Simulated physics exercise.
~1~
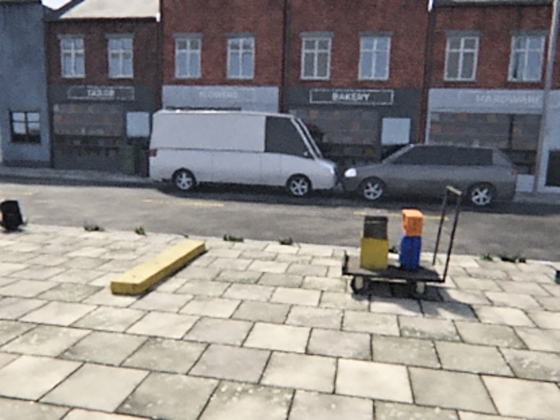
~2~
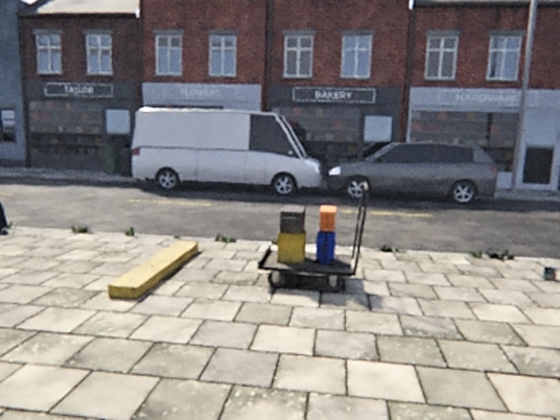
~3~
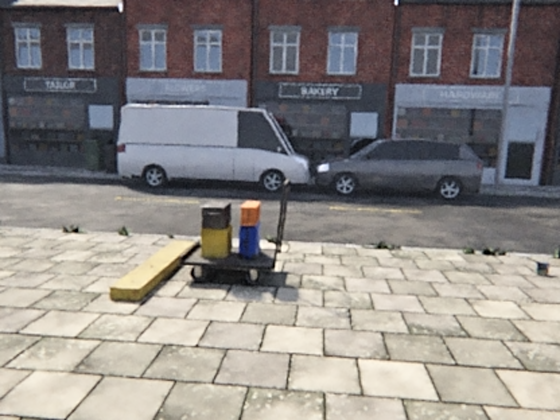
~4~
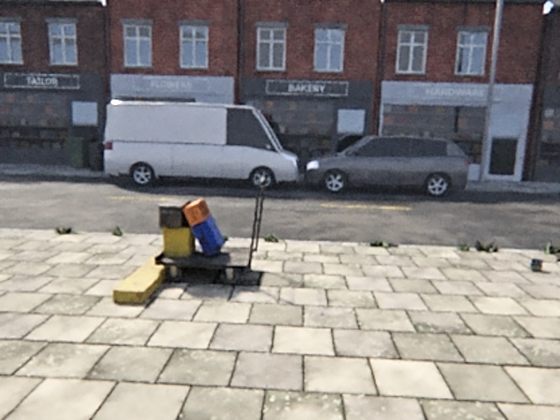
At first, a flat trolley with an upright handle stands on a paved area, carrying a black toolbox on a yellow parcel beside an orange crate on a blue suitcase. Across the road, a white van and a dark car are parked before brick shops. The trolley rolls left towards a long yellow beam lying on the paving, its load still upright. It then reaches the beam, and the blue suitcase and orange crate lean left against the other stack. At the end, all four items remain on the deck, the blue and orange ones tilted.
